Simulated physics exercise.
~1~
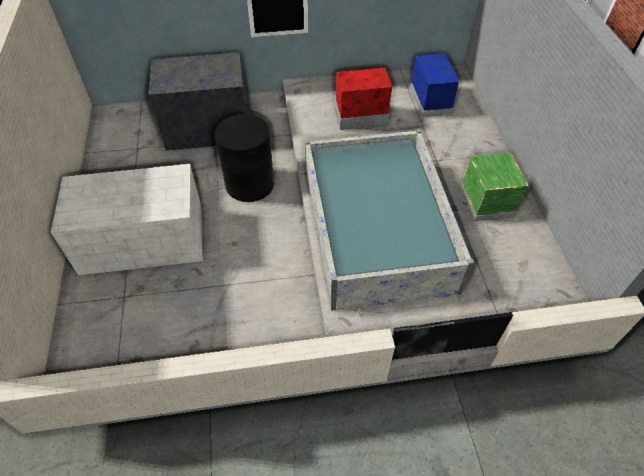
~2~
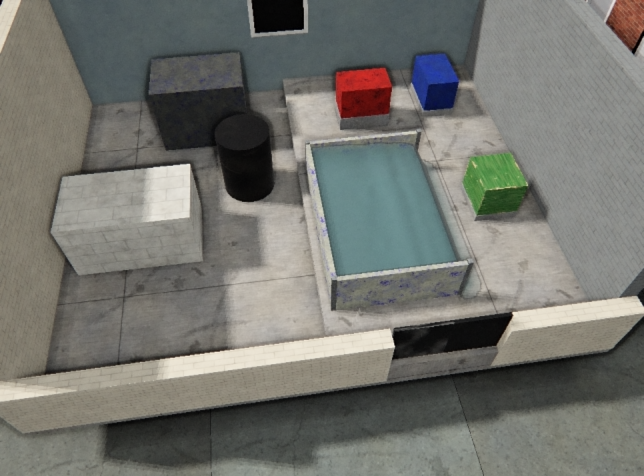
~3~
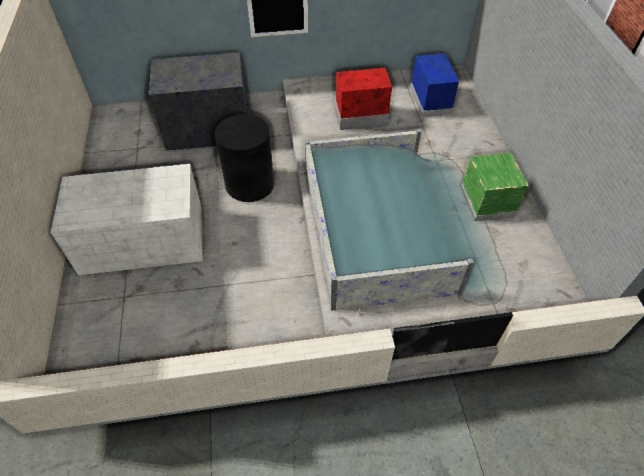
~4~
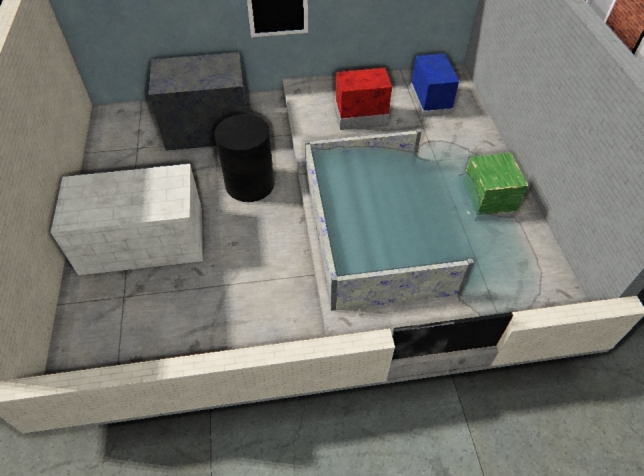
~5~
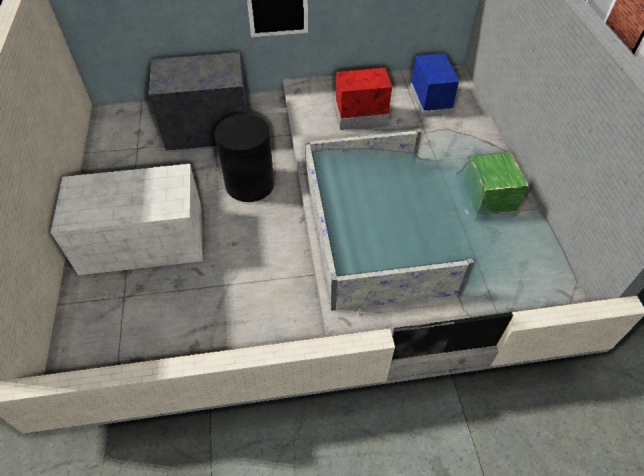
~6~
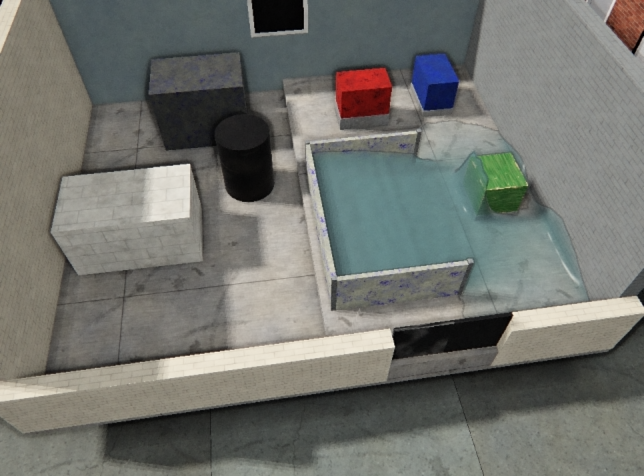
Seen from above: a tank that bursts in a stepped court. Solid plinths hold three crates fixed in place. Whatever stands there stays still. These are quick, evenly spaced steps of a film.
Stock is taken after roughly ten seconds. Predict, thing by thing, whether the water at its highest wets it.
Red crate: Remains dry, green crate: Becomes wet, blue crate: Becomes wet.
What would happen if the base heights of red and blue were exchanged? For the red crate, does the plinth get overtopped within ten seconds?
The red crate gets flooded.
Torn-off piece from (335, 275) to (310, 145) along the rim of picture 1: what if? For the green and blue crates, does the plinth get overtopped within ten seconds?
In short: The green one is spared, the blue one keeps dry.
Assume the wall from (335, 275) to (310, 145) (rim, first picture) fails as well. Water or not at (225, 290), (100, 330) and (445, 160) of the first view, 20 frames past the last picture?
In turn: Under water, wet, dry.
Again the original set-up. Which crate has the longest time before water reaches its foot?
Last of all: The red-painted one.
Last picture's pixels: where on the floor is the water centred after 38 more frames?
Close to (365, 197), I reckon.
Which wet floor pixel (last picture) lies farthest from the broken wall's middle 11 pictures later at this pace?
I'd say around (462, 68).
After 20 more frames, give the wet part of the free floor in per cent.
I'd estimate some 50 per cent.
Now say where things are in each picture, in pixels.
The first frame shows still water in the open tank at (381, 201).
In the second frame, water pours out at (434, 212) and has run to (465, 296).
In the third frame, water pours out at (434, 215) and has run to (436, 157).
In the fourth frame, water pours out at (433, 216) and has run to (454, 148).
In the fifth frame, water pours out at (433, 216) and has run to a hidden place.
In the sixth frame, the front is at a hidden place, out from the gap at (433, 216).
A moment on, water covers 20 % of the floor; the red crate not reached, the green crate water round its plinth, the blue crate water round its plinth.
Next, water covers 30 % of the floor; the red crate water round its plinth, the green crate water round its plinth, the blue crate water round its plinth.
Then, water covers 50 % of the floor; the red crate water round its plinth, the green crate water round its plinth, the blue crate water round its plinth.
Later, water covers 80 % of the floor; the red crate water round its plinth, the green crate water round its plinth, the blue crate water round its plinth.
In the end, water covers 100 % of the floor; the red crate stayed above the water, the green crate was topped, the blue crate was topped.
